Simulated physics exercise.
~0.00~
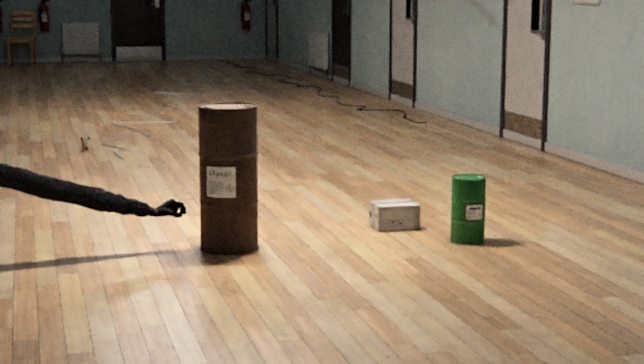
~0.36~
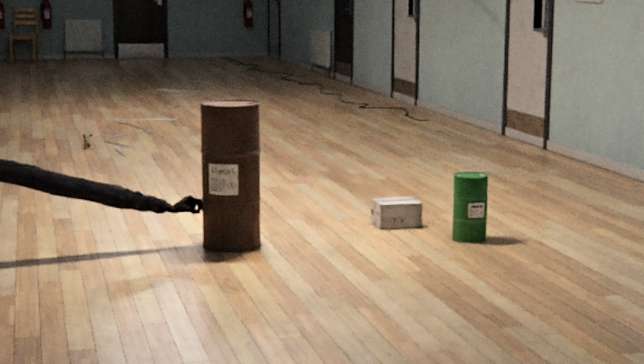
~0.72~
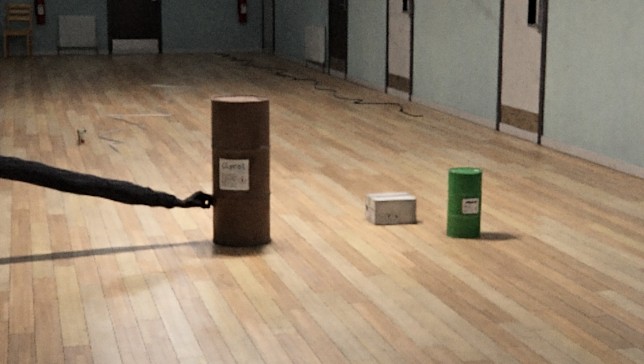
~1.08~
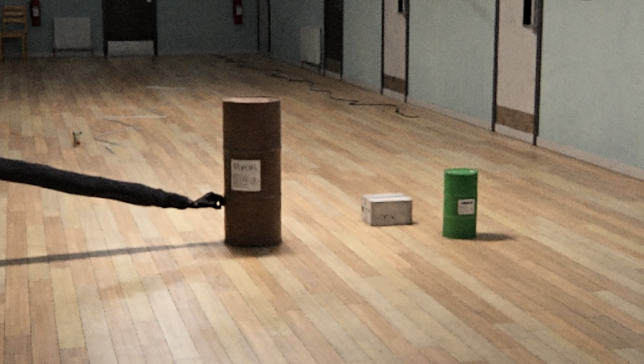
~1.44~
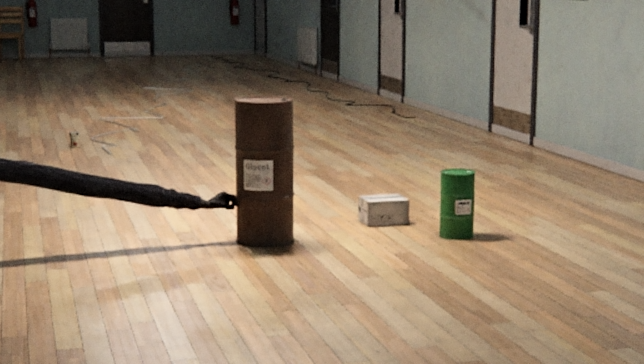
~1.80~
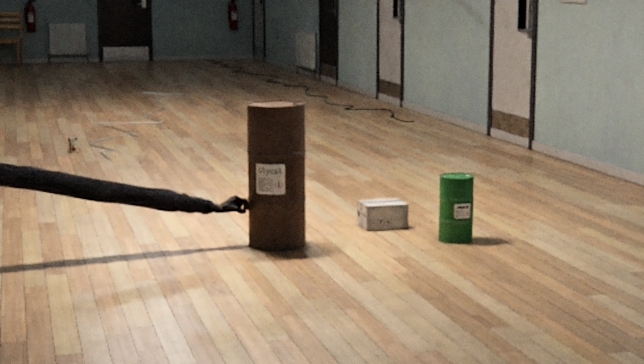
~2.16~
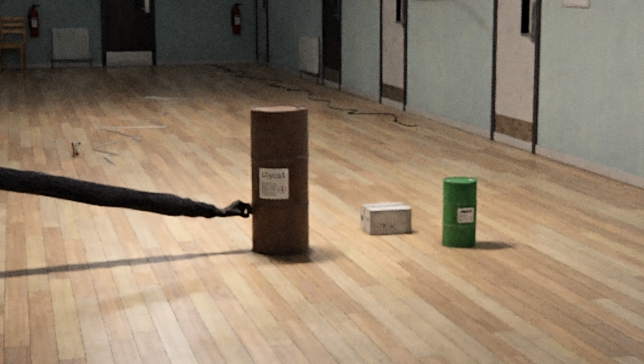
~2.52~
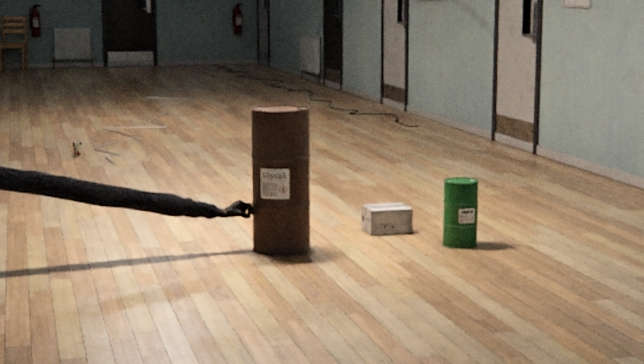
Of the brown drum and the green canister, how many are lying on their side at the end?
None of them are. The brown drum has slid to the right but still stands, and the green canister stands upright in its place.
